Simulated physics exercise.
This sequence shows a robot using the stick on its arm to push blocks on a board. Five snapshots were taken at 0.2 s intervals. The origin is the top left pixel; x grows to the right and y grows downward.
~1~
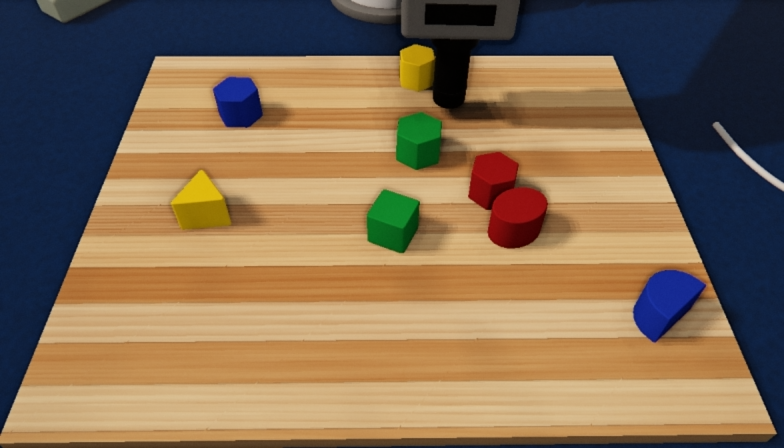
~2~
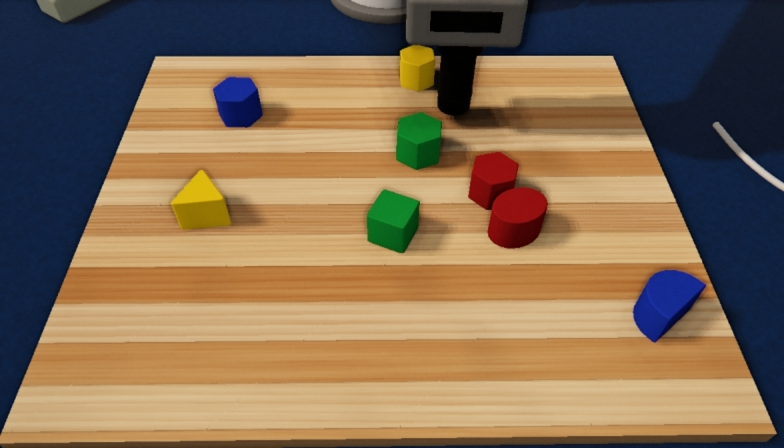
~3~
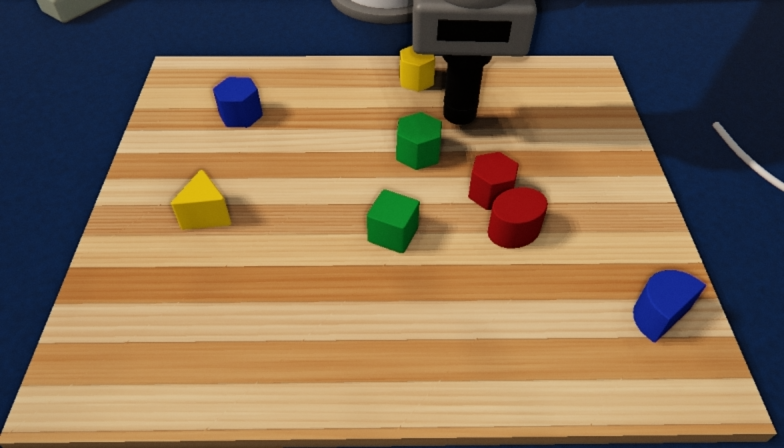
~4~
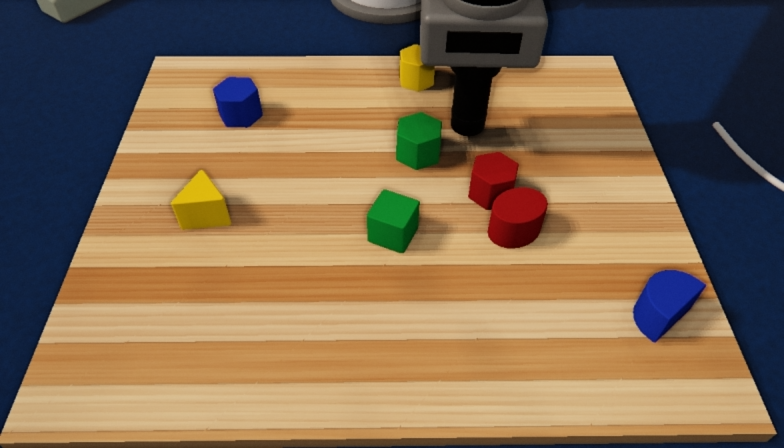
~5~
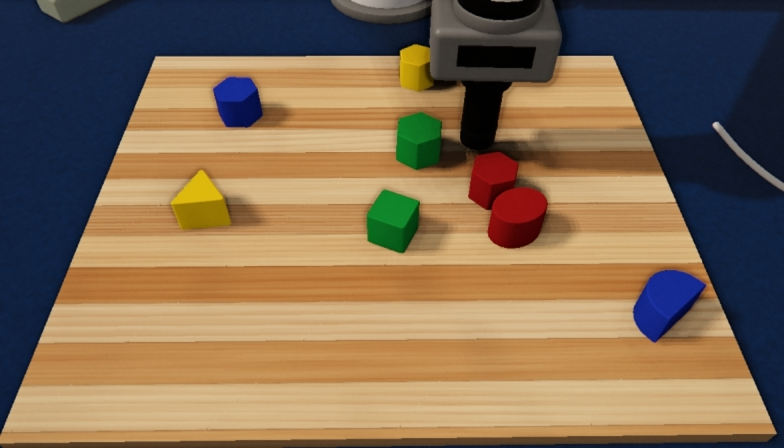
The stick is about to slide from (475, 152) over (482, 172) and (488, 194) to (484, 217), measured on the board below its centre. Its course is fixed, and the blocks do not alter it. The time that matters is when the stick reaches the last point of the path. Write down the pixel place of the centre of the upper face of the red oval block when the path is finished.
Put as a pixel place, it's (549, 249).
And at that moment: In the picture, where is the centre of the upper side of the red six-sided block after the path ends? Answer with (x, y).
I'd say the red six-sided block ends with its top centre at (512, 221).
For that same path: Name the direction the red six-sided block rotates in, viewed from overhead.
It makes a counterclockwise turn.
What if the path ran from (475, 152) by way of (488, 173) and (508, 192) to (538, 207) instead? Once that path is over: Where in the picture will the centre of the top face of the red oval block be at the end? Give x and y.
Top centre: (534, 248).
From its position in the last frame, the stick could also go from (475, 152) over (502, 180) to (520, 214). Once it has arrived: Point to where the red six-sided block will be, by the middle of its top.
Located at (489, 200).
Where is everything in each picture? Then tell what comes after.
Stick's lower end (449, 100); green six-sided block (420, 127); red six-sided block (496, 167); red oval block (520, 204), in the first picture.
Stick (453, 106); blocks still, in the second picture.
Stick (460, 115); blocks still, in the third picture.
Stick (467, 126); blocks still, in the fourth picture.
Stick (477, 140); green six-sided block (420, 127); red six-sided block (496, 167); red oval block (520, 204), in the fifth picture.
What follows on the original path. Halfway along, stick (487, 172); red six-sided block (504, 185); red oval block (528, 217).
At the end, stick (486, 206); green six-sided block still; red six-sided block (512, 221), turned 25° anticlockwise; red oval block (549, 249), turned 15° anticlockwise.
